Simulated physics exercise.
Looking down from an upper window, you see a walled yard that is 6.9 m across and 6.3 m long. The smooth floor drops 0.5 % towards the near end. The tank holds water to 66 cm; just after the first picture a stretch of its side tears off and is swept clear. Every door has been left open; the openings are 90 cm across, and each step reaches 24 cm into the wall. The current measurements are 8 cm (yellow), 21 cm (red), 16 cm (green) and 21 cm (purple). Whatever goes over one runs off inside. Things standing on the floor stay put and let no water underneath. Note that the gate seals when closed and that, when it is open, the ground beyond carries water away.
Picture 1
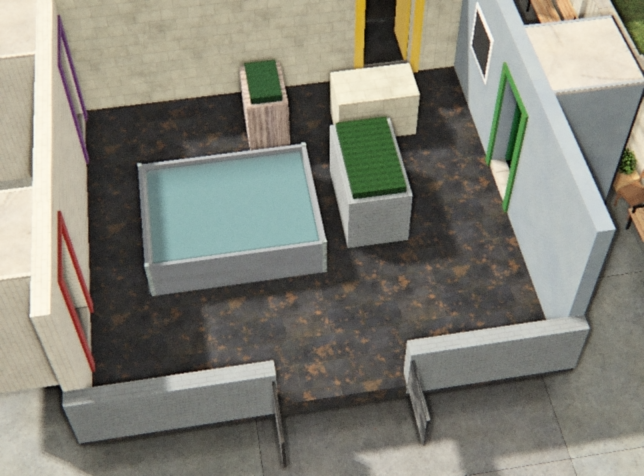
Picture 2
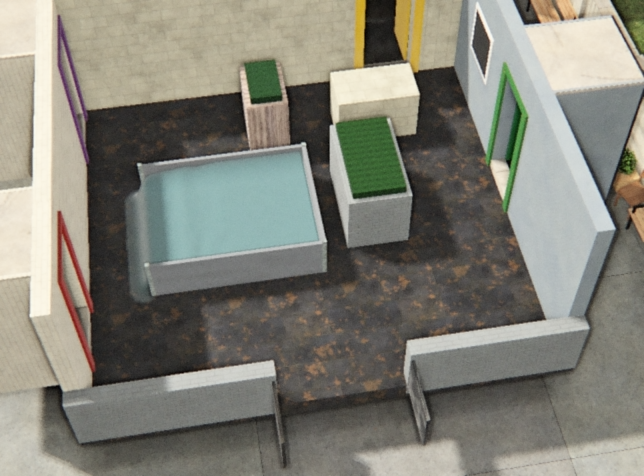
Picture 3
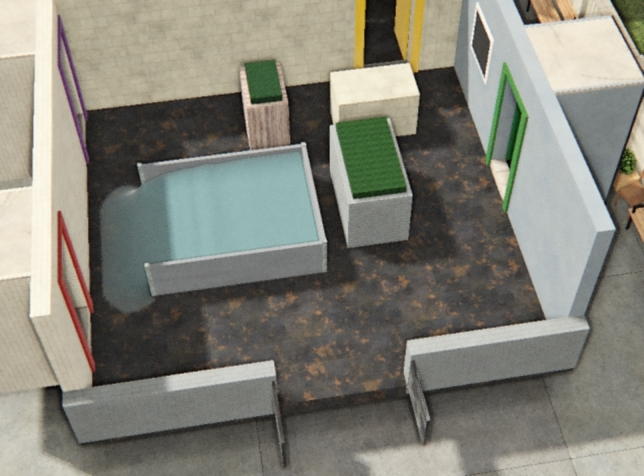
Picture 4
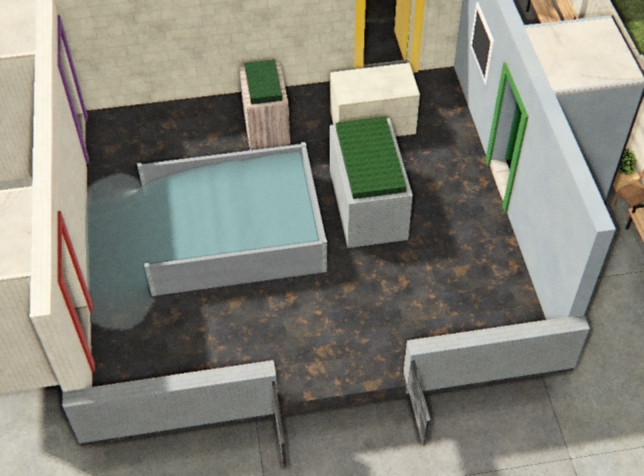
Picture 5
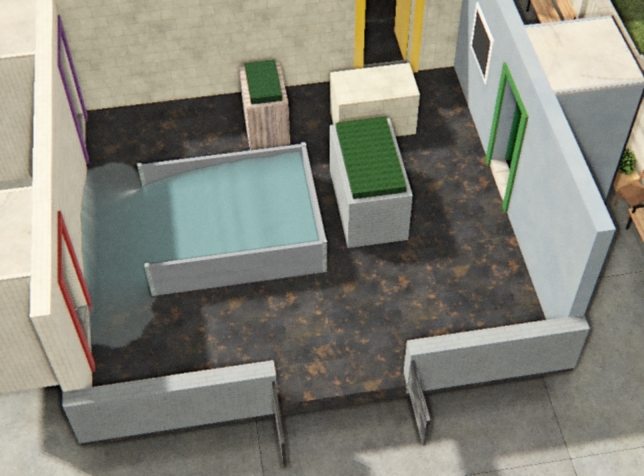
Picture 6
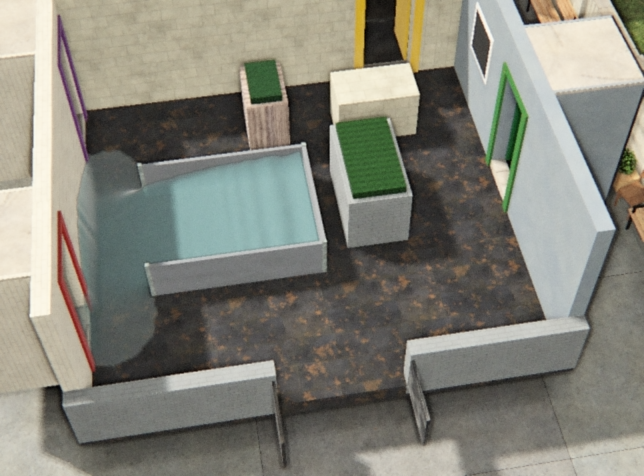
A pale blue pool of water in a grey-walled tank stands on the dark, mottled floor of a walled yard, seen from high above by a still camera. Right of it are green-topped and cream blocks, with a yellow doorway behind, a green one at right, and red and purple ones at left. The tank's left side opens and water pours out, spreading leftward to the wall, then along it both ways.
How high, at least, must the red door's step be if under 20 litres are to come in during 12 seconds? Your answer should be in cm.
I would say about 22 cm.
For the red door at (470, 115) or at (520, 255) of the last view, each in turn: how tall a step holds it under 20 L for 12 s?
Roughly 9.5 cm for the first and 11.0 cm for the second.
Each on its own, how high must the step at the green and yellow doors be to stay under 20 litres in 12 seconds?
You'd want some 9.5 cm at green and some 7.5 cm at yellow.
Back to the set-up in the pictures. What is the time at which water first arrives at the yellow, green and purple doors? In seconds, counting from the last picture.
Yellow: 2.6 s; green: 4.5 s; purple: 0.2 s.
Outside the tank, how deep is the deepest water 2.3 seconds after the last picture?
Max depth: Near 38 cm.
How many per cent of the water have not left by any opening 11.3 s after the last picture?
Around 92 per cent of the water.
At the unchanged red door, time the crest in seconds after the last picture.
1.0 s.
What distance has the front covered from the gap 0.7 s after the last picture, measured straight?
Near 3.2 metres, give or take.
Then, 0.7 s after the last picture water covers 20 % of the floor, deepest (51 cm) near (101, 257); 25 cm at the red door, 3 litres in over its 21 cm step.
Then, 2.3 s after the last picture water covers 45 % of the floor, deepest (38 cm) near (94, 418); 21 cm at the red door, 24 litres in over its 21 cm step.
Then, 11.3 s after the last picture water covers 100 % of the floor, deepest (15 cm) near (542, 350); 6 cm at the red door, 26 litres in over its 21 cm step.
At the red door as built, the water peaked near 28 cm, 1.1 s after the last picture.
With a step of 18 cm, 45 litres would have come in within the 12 s; with 24.5 cm, 13 litres. So under 20 litres takes about 22 cm.
